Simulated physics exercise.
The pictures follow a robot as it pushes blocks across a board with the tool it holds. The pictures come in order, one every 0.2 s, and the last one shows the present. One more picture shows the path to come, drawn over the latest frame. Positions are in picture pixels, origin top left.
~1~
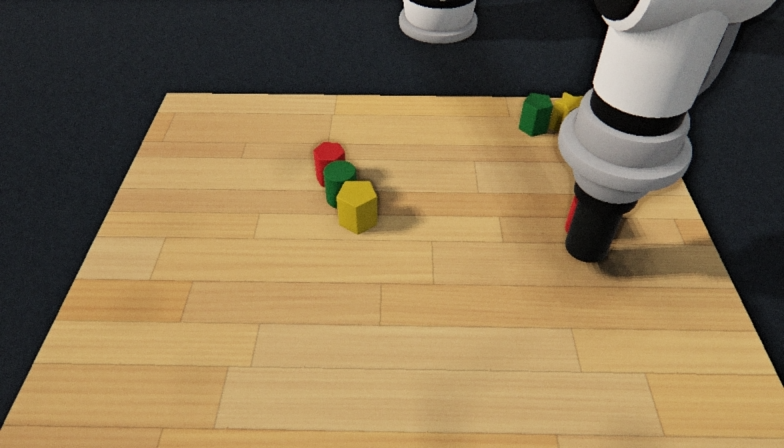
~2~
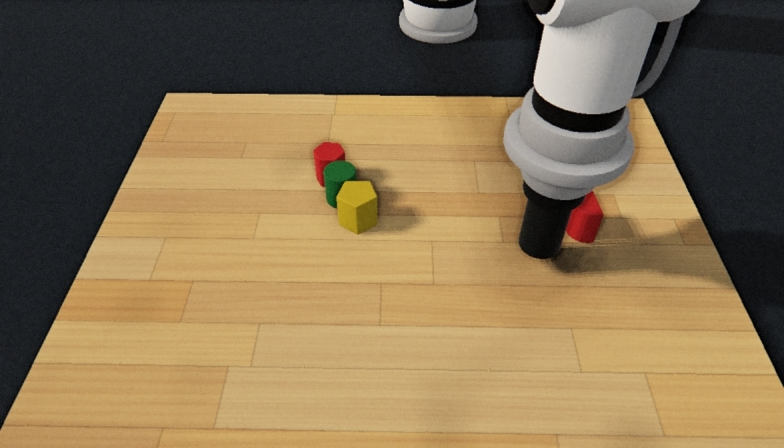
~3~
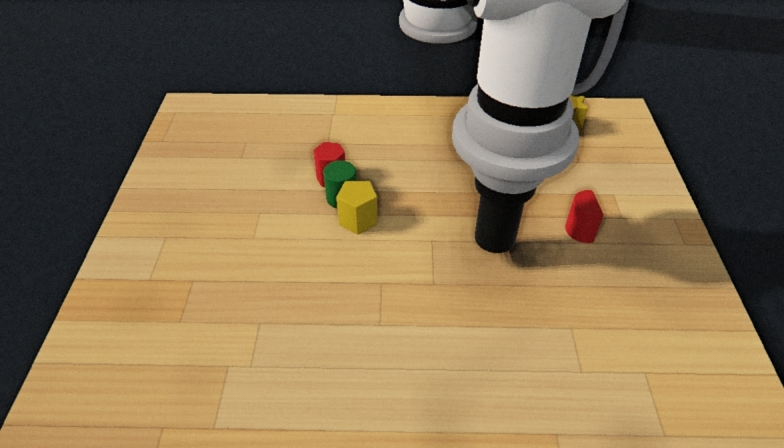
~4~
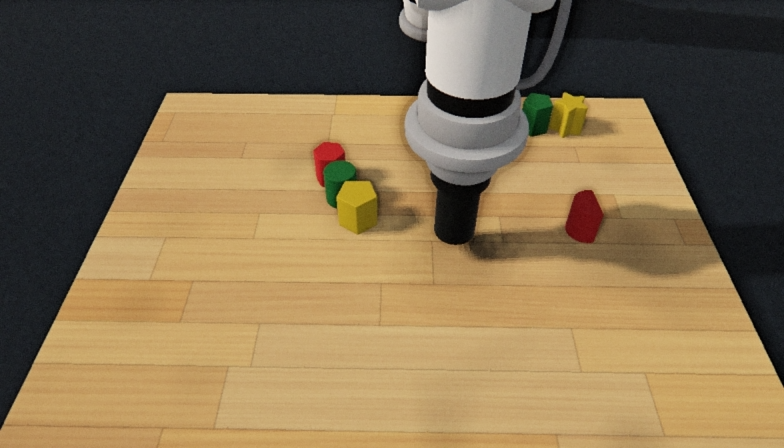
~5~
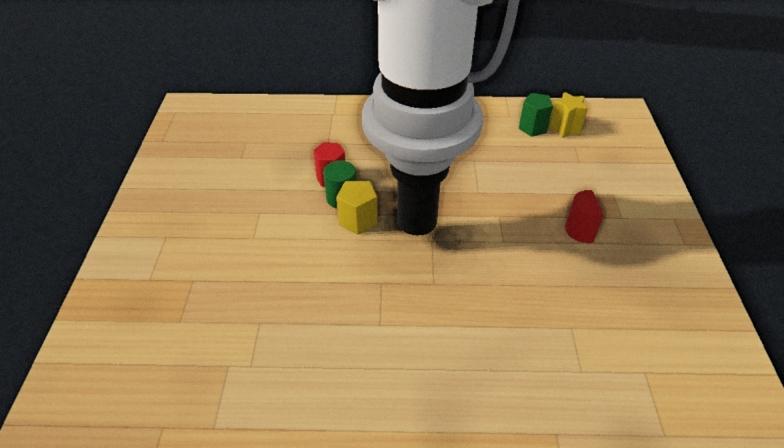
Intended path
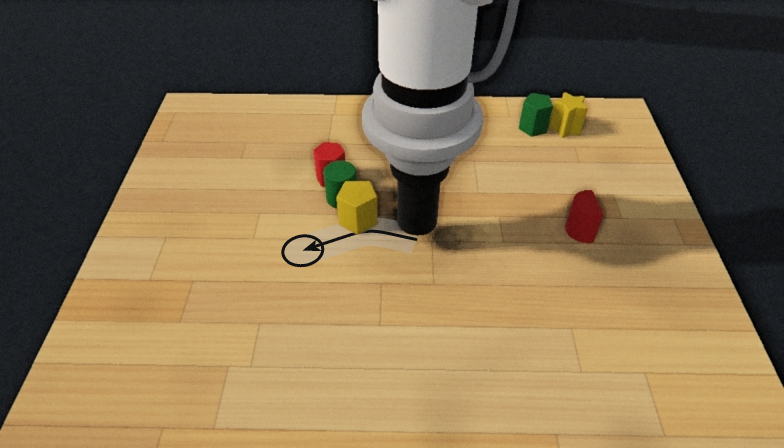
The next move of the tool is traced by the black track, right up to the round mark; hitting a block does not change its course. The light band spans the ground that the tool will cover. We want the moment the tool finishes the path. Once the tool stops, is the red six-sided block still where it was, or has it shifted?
The red six-sided block is left alone.
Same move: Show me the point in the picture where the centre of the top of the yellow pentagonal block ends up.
At roughly (303, 194).
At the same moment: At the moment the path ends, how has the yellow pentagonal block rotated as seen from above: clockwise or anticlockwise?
Looking down: Clockwise.
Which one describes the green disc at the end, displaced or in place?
Once the path is done, it is somewhere new.
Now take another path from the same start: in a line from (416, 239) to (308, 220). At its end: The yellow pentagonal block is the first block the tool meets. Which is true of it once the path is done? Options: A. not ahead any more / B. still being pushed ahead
That would be B.
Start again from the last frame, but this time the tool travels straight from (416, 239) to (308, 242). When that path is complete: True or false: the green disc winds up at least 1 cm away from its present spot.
This is true.
Drawn move, from (416, 239) via (378, 232) and (340, 238), ending at (303, 250).
What follows on the original path. One third of the way, tool (378, 214); green disc (334, 170); yellow pentagonal block (345, 191), turned 15° anticlockwise.
Two thirds of the way, tool (339, 220); green disc (322, 170); yellow pentagonal block (311, 193).
At the end, tool (300, 233); red six-sided block still; green disc (322, 170); yellow pentagonal block (303, 194), turned 30° clockwise.
